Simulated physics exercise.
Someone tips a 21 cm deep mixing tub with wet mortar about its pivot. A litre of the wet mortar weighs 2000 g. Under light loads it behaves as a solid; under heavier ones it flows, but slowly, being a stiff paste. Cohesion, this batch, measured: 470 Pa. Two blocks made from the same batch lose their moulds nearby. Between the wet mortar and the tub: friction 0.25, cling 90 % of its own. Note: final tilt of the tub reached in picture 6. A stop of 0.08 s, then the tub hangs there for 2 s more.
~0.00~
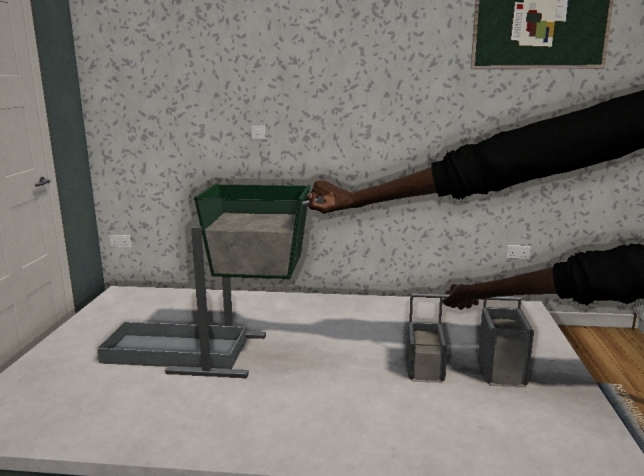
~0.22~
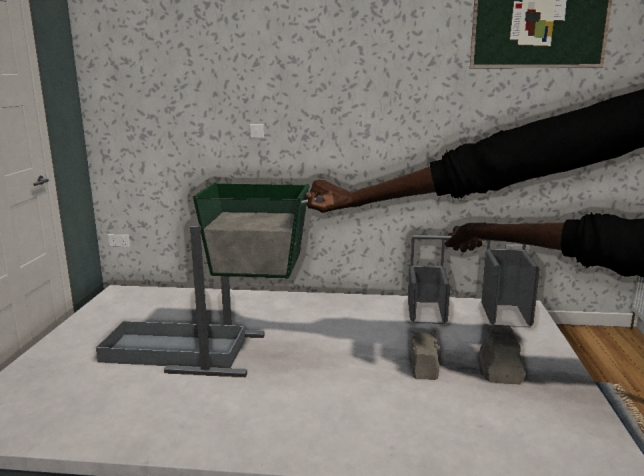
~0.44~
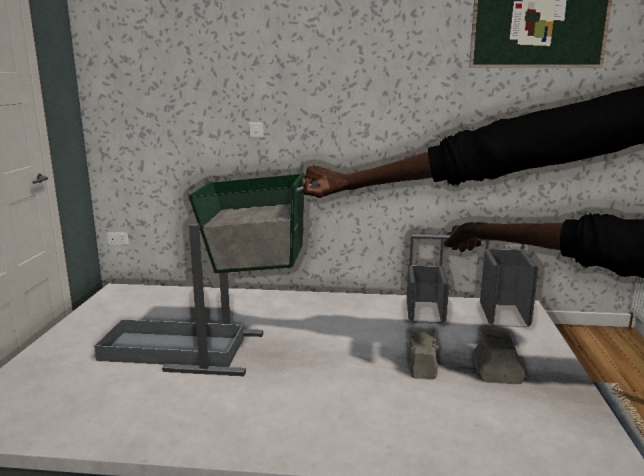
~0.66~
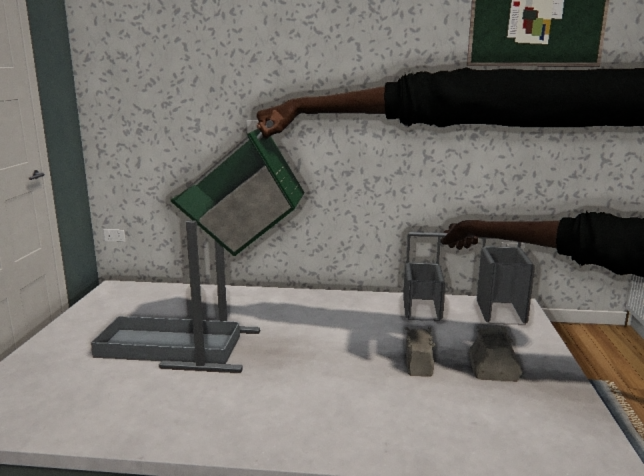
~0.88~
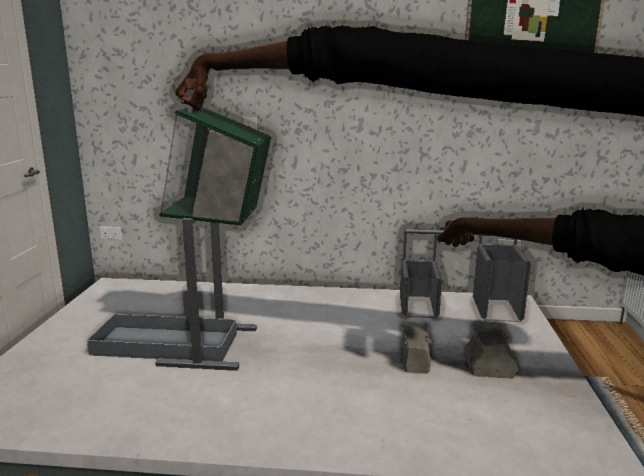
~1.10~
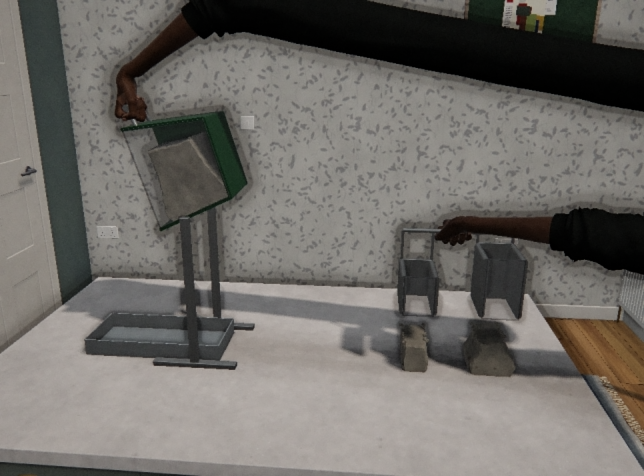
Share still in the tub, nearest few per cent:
5 %.
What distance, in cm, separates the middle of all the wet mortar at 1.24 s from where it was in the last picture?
It has moved around 11 centimetres.
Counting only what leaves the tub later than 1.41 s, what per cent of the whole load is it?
Roughly 20 per cent of the load.
After 1.24 s, the tub is at 107 degrees and holds 61 %.
After 1.41 s, the tub is at 107 degrees and holds 26 %.
After 1.58 s, the tub is at 107 degrees and holds 12 %.
After 1.75 s, the tub is at 107 degrees and holds 5 %.
After 3.10 s, the tub is at 107 degrees and holds 5 %.
